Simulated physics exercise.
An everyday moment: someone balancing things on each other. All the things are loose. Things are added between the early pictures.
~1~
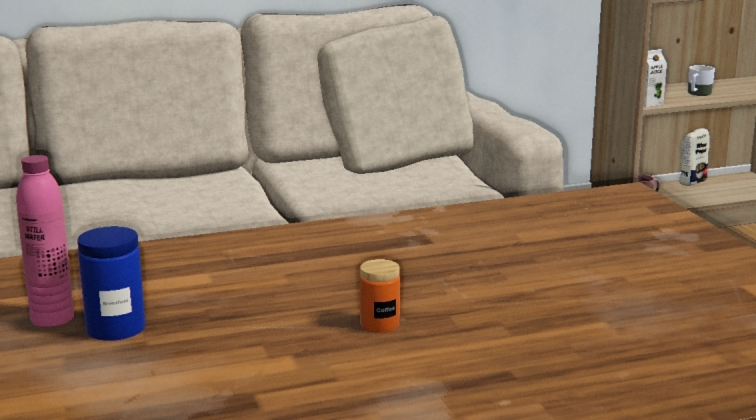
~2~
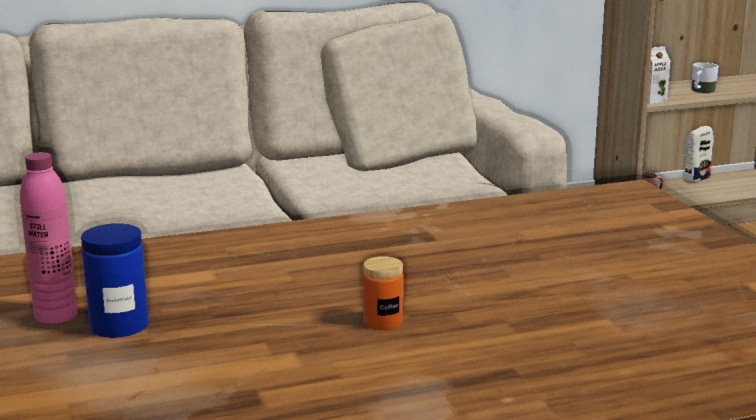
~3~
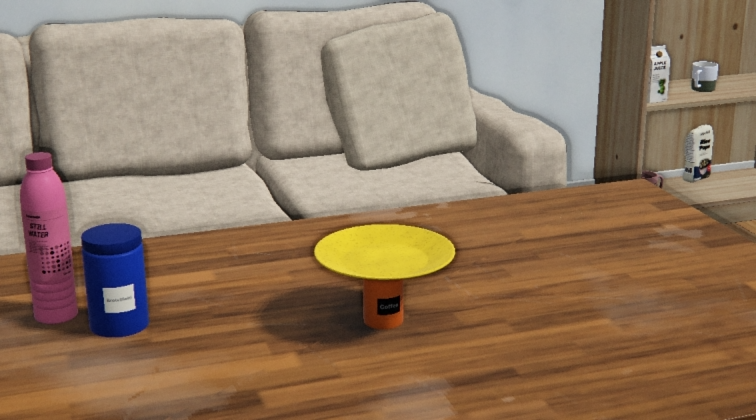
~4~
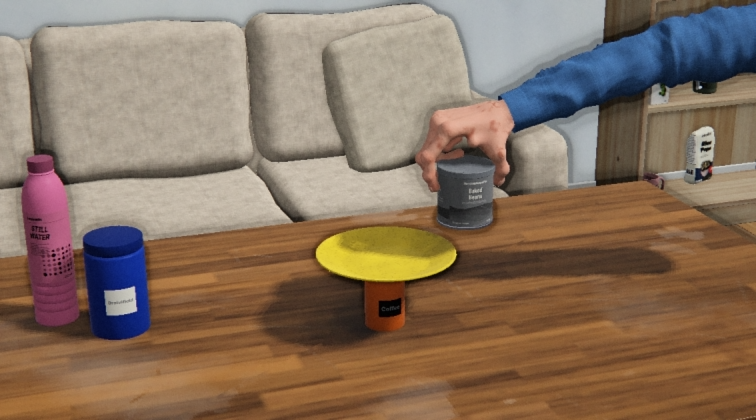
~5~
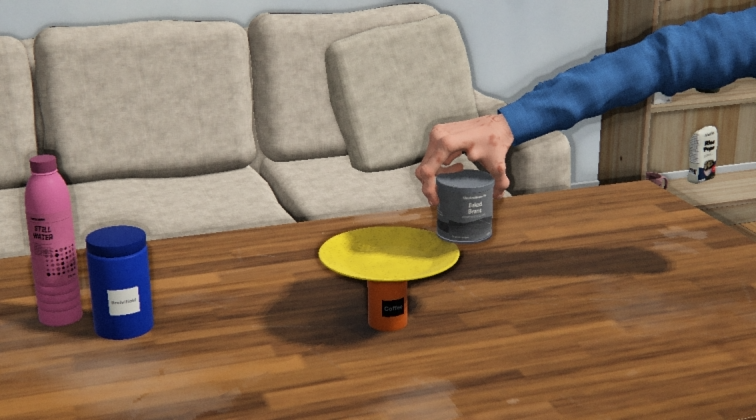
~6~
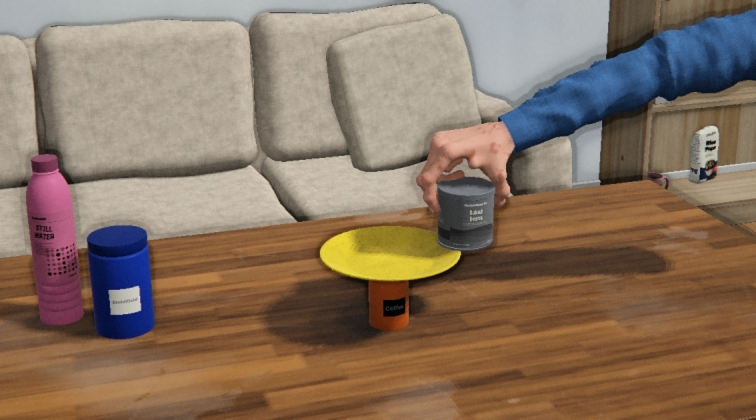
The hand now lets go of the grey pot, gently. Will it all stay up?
Here the pile comes apart.
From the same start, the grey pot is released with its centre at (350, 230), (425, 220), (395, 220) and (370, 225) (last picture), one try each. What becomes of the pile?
First try: It holds; second try: It holds; third try: It stays up; fourth try: It keeps its balance.
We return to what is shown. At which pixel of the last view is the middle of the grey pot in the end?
Around (507, 283).
Then, 0.30 s past the last view, grey pot now fallen; yellow plate rocked 9° from its first pose.
Then, 0.40 s past the last view, things are still on the move.
Then, 1.80 s past the last view, nothing new.
Finally, fallen, grey pot; the other 4 still in place. Final places as the last picture's camera would see them, grey pot near (507, 283). The pile gives way.
